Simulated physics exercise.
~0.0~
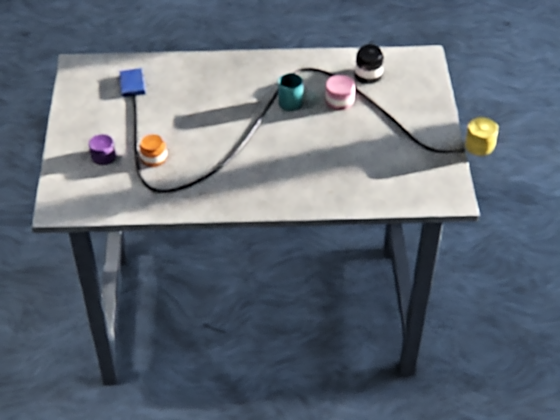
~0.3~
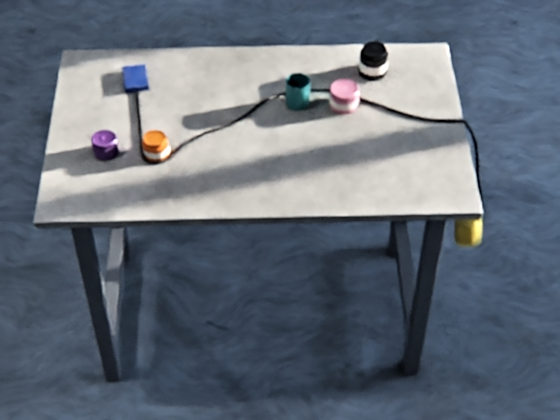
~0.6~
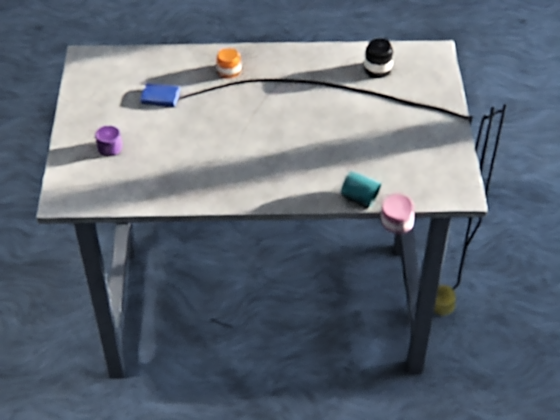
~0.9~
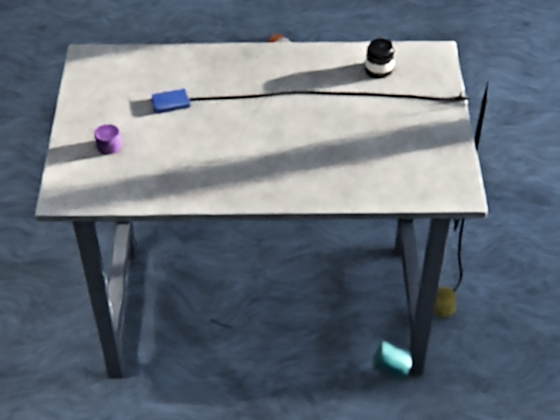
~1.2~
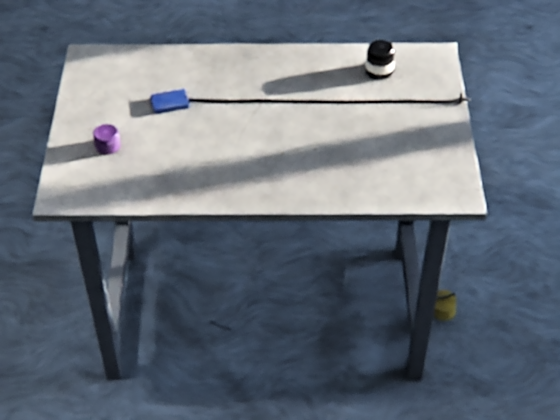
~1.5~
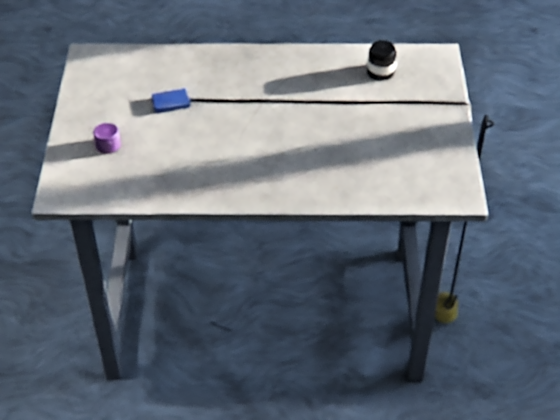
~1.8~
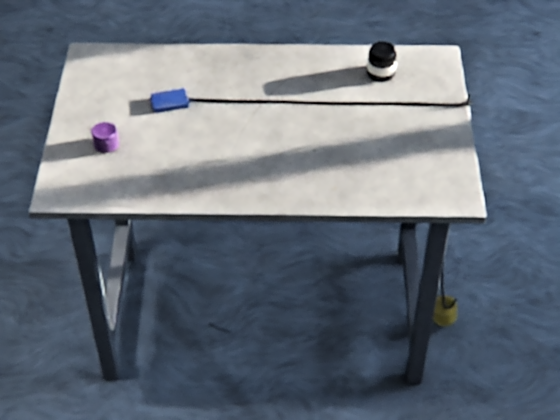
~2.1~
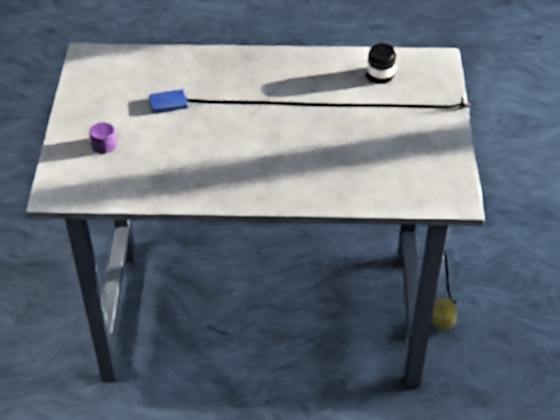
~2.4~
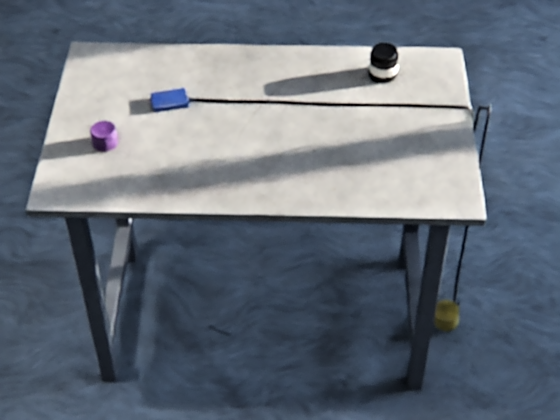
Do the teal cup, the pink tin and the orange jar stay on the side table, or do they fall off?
They all fall off. The teal cup, the pink tin and the orange jar are all gone from the tabletop by the end.
